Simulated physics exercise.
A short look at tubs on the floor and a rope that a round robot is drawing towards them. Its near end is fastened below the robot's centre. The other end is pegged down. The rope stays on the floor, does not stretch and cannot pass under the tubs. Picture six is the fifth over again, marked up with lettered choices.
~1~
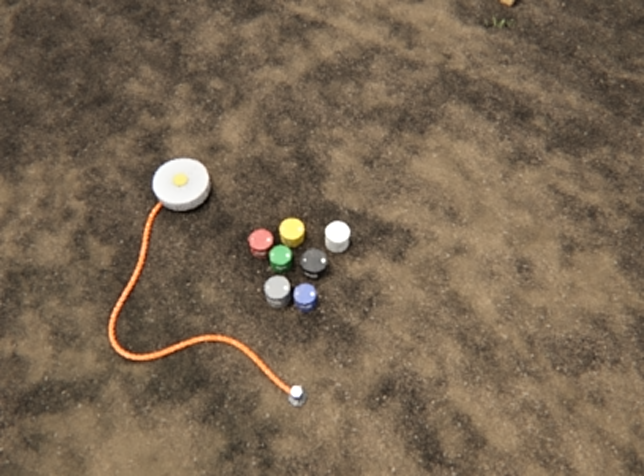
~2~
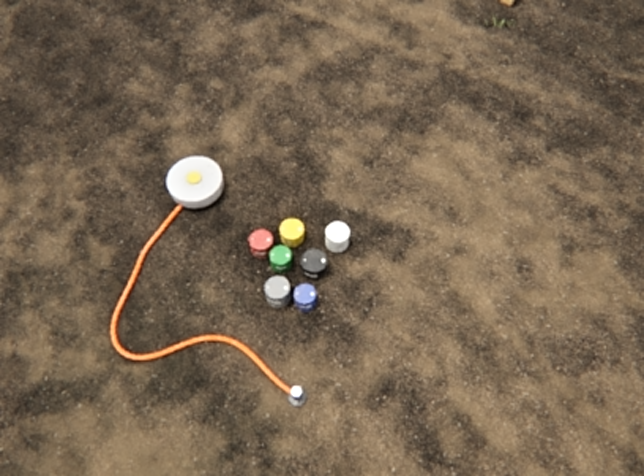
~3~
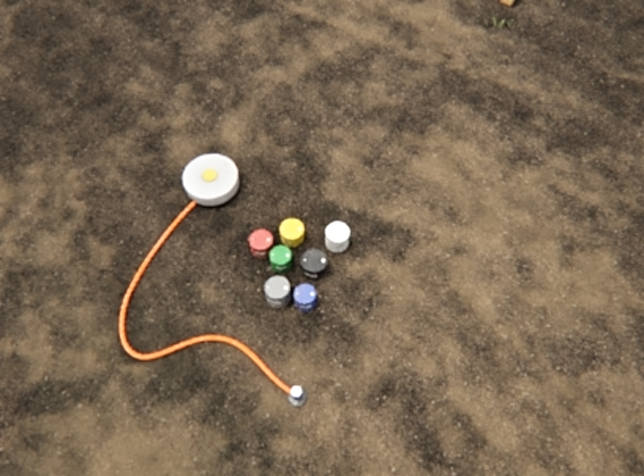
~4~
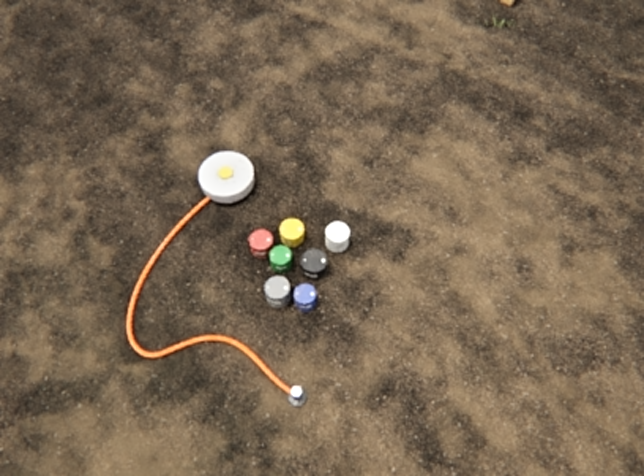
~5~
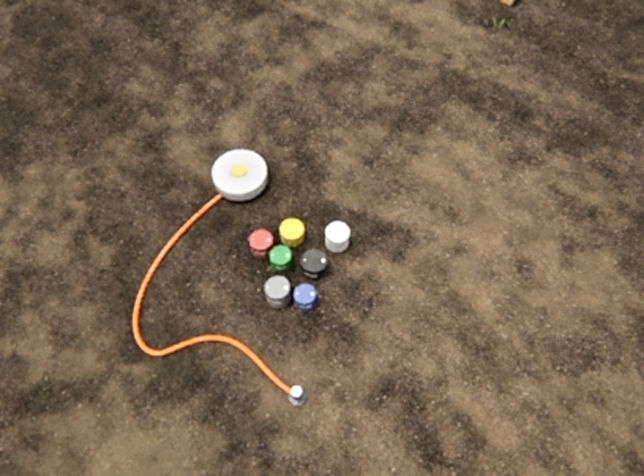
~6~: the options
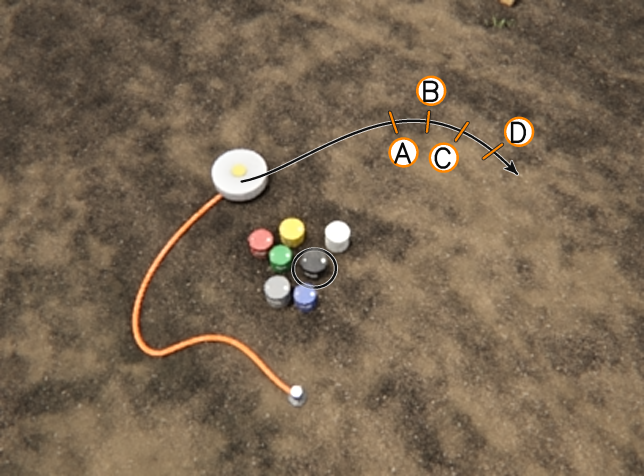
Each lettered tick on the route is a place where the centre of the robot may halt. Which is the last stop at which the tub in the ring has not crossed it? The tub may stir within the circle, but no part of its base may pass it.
All is well up to B.
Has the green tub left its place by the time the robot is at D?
By then, yes.
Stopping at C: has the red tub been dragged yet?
By then, yes.
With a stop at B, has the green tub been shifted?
Yes.
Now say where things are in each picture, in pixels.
Green tub (281, 259); grey tub (278, 292); blue tub (305, 298), in the first picture.
Robot (196, 183); white tub (337, 237), in the second picture.
Robot (212, 181); red tub (262, 244), in the third picture.
Robot (227, 178); black tub (314, 264), in the fourth picture.
Robot (240, 176); grey tub (278, 292); blue tub (305, 298); white tub (337, 237), in the fifth picture.
On the copy, A at (393, 122); B at (428, 122); C at (462, 131); D at (493, 151); the ring at (314, 268); the route from (242, 182) via (385, 124) to (517, 174).
On B. First, robot (308, 149); black tub (314, 264).
Then, robot (371, 122); black tub (314, 264).
Finally, robot (429, 116); black tub (314, 264); green tub (289, 267); grey tub (287, 290); yellow tub (311, 233); red tub (297, 249); the black tub is still in its ring.
By contrast, A is safe but short; C drags the ringed tub to (330, 270); D drags the ringed tub to (339, 274).
